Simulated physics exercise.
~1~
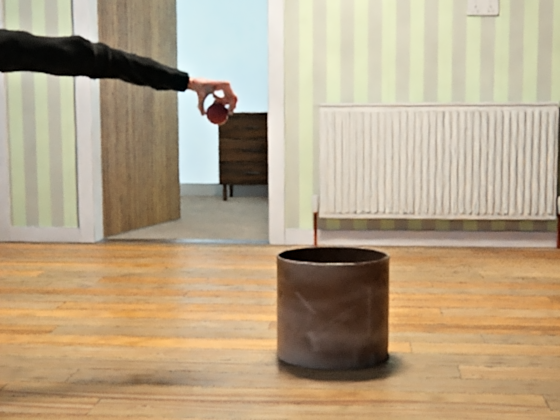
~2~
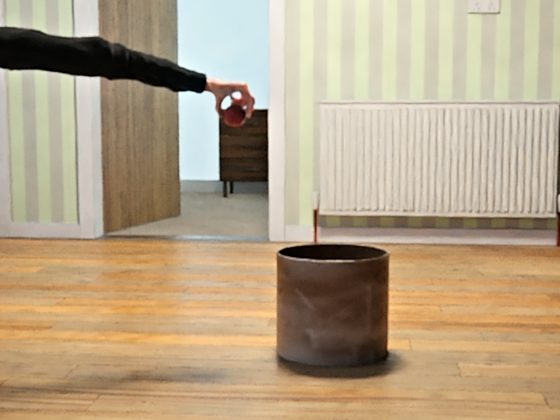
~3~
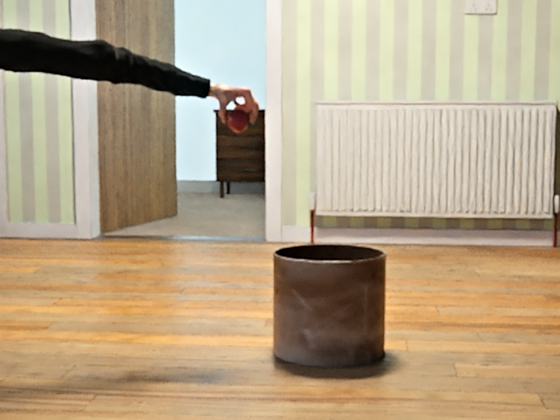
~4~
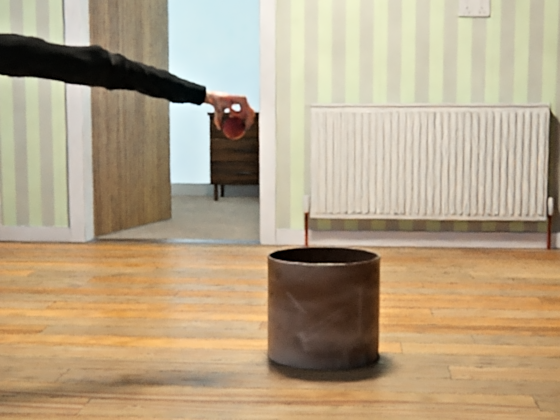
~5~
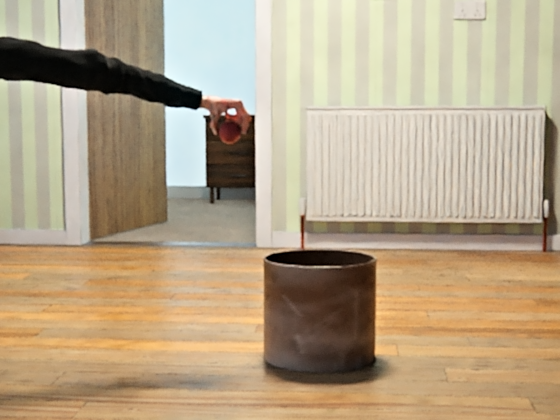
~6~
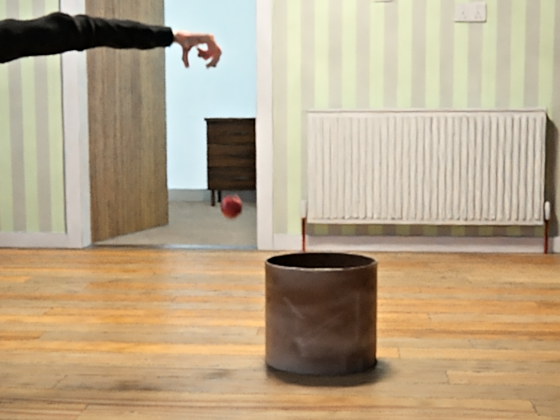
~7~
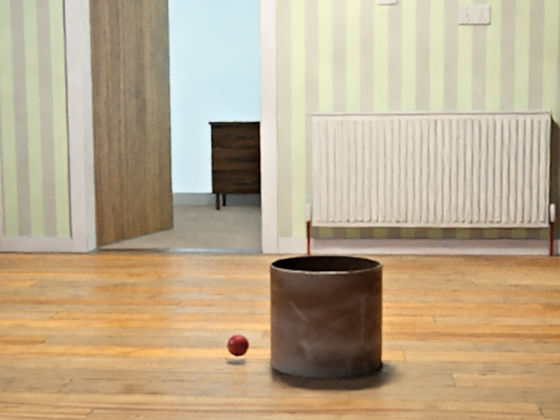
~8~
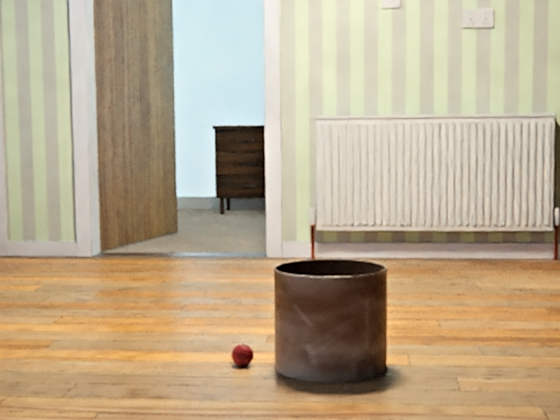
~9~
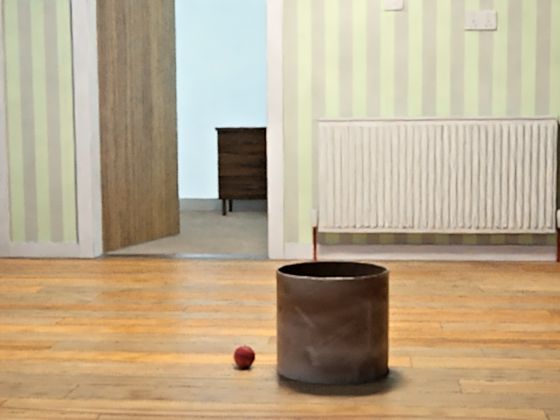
Hand in a black sleeve dropping a red tomato, which misses the brown bin and rests on the floor to its left.
